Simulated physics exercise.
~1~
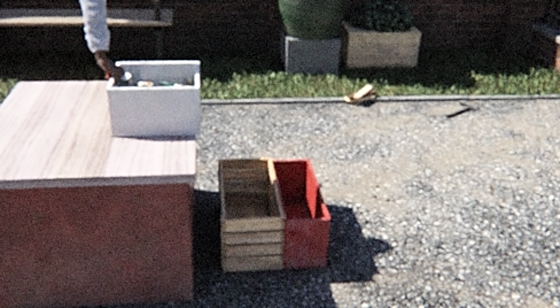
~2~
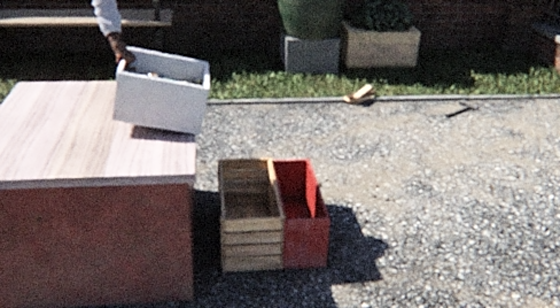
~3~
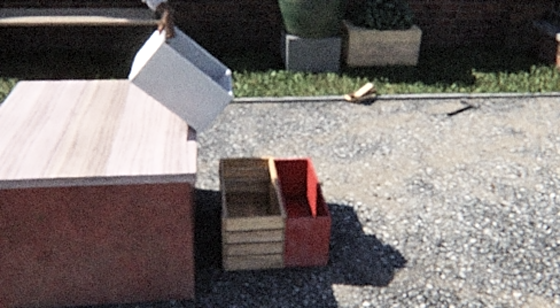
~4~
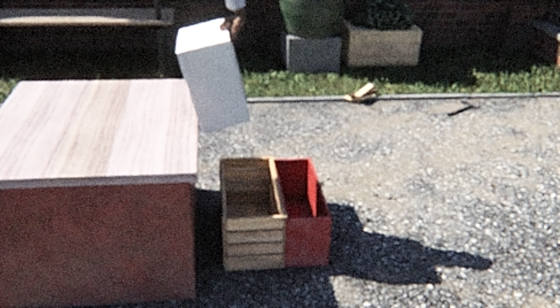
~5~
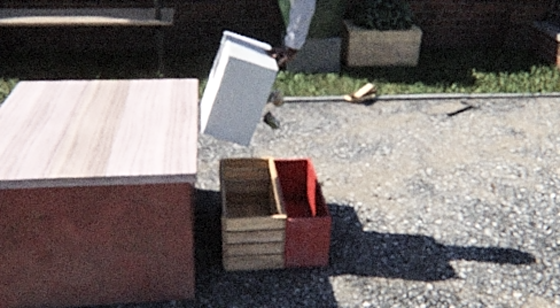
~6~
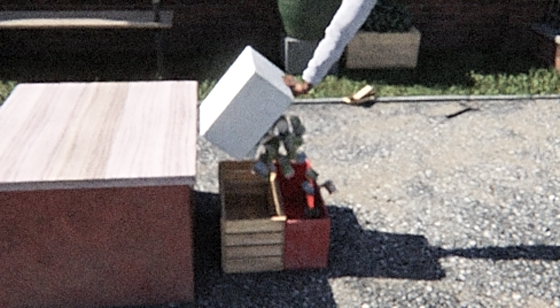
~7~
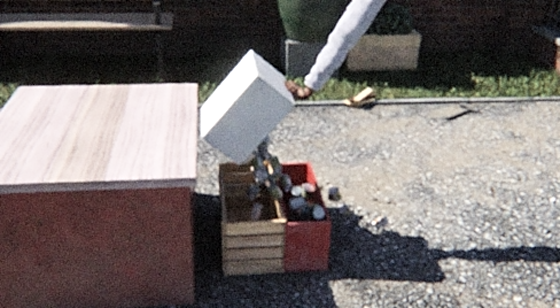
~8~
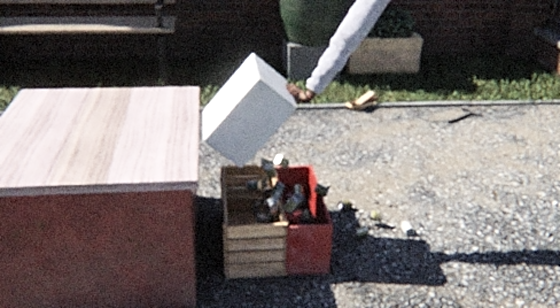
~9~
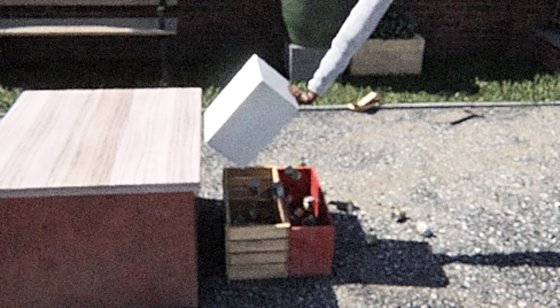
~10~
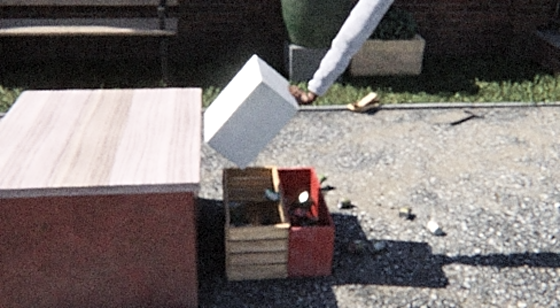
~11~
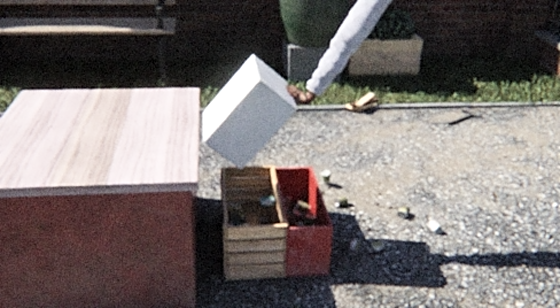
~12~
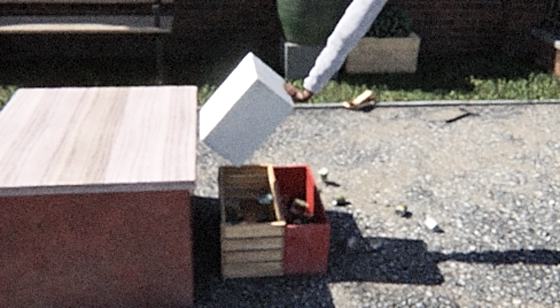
White crate being tipped over by a hand beside a bench, spilling small tins into wooden and red boxes, some scattering beyond.
